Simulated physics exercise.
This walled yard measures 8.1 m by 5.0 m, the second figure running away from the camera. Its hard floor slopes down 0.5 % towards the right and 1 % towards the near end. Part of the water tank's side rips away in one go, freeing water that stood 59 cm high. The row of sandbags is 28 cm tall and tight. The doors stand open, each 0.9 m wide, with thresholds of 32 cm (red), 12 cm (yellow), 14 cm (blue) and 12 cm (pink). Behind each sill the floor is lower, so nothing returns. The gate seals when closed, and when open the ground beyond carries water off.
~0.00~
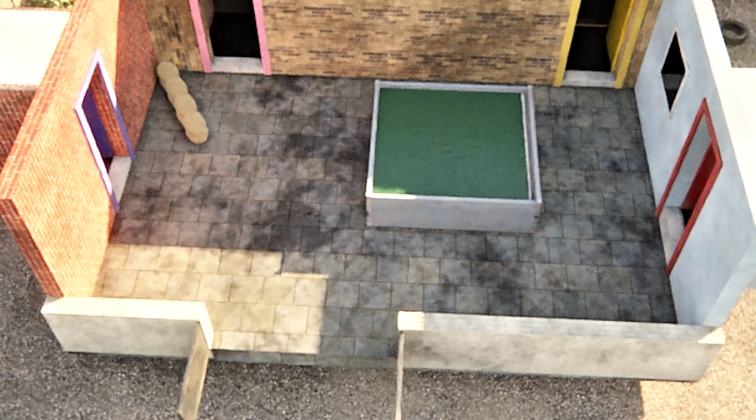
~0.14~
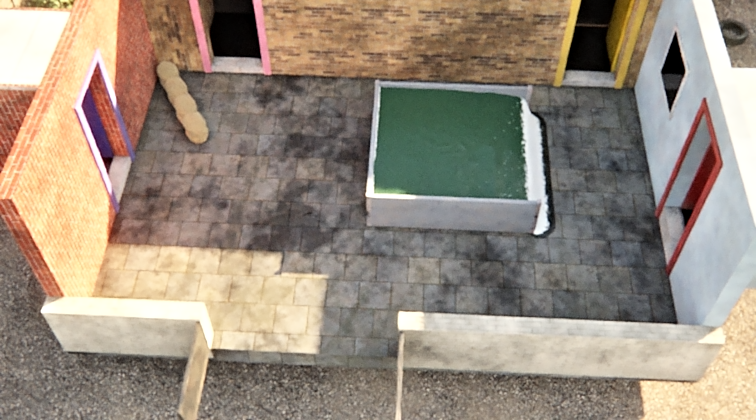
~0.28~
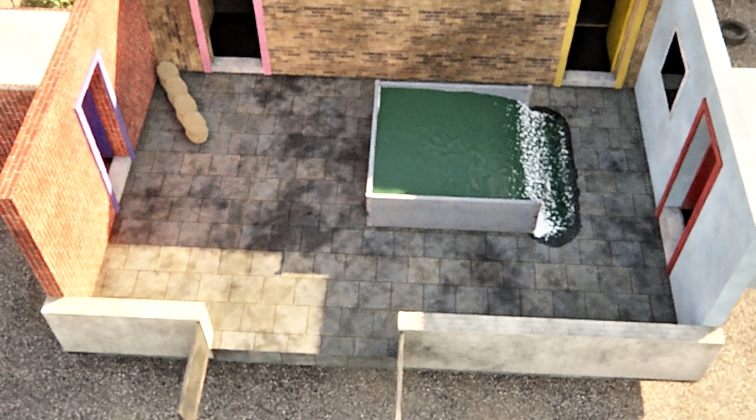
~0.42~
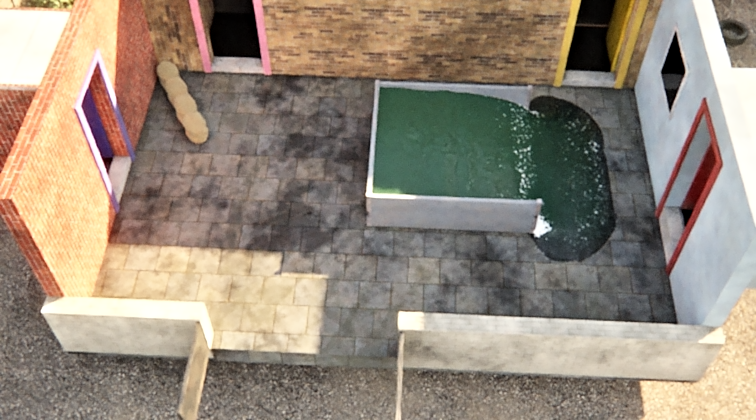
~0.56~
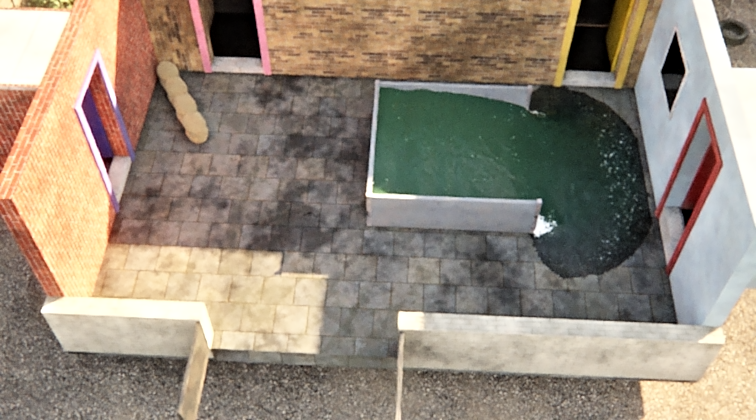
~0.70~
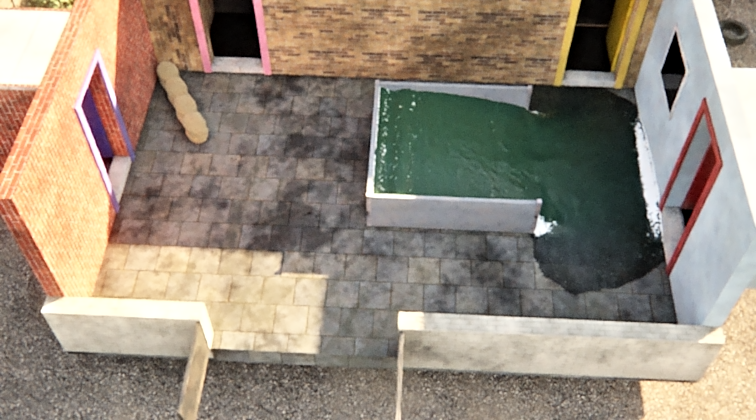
Green water sits still in a pale rectangular tank in a paved, walled yard until the tank's right side gives way. The water pours out through the gap in a foamy white band, spreads across the paving in a widening rounded pool, and meets the white right-hand wall beside the red-framed door.
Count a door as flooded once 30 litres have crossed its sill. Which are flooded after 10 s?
Door by door: At the red door it does not reach the limit; at the yellow door it goes over the limit; at the blue door it does not reach the limit; at the pink door it keeps below the limit.
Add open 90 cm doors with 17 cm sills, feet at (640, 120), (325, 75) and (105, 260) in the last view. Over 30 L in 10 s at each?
In turn: Past it, under, under.
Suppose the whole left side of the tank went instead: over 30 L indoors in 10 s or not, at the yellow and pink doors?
Against that limit: Yellow under, pink past it.
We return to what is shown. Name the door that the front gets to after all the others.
It is the blue one.
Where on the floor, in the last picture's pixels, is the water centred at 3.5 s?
Around (545, 199).
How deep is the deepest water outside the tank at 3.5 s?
Roughly 34 cm.
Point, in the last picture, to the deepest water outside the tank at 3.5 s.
Near (671, 354).
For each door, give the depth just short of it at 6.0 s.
In cm: Red 16, yellow 10, blue 5, pink 4.
After 1.4 s water covers 20 % of the floor and is deepest (44 cm) near (642, 186); red door 31 cm at the sill, 0 L in, yellow door 17 cm at the sill, 0 L in, blue door not reached, pink door not reached.
After 2.2 s water covers 25 % of the floor and is deepest (44 cm) near (669, 342); red door 33 cm at the sill, 3 L in, yellow door 30 cm at the sill, 40 L in, blue door not reached, pink door not reached.
After 3.5 s water covers 45 % of the floor and is deepest (34 cm) near (671, 354); red door 21 cm at the sill, 5 L in, yellow door 27 cm at the sill, 180 L in, blue door not reached, pink door not reached.
After 6.0 s water covers 85 % of the floor and is deepest (18 cm) near (631, 352); red door 16 cm at the sill, 5 L in, yellow door 10 cm at the sill, 244 L in, blue door 5 cm at the sill, 0 L in, pink door 4 cm at the sill, 0 L in.
After 10.0 s water covers 95 % of the floor and is deepest (14 cm) near (83, 326); red door 9 cm at the sill, 5 L in, yellow door 6 cm at the sill, 245 L in, blue door 7 cm at the sill, 0 L in, pink door 5 cm at the sill, 1 L in.
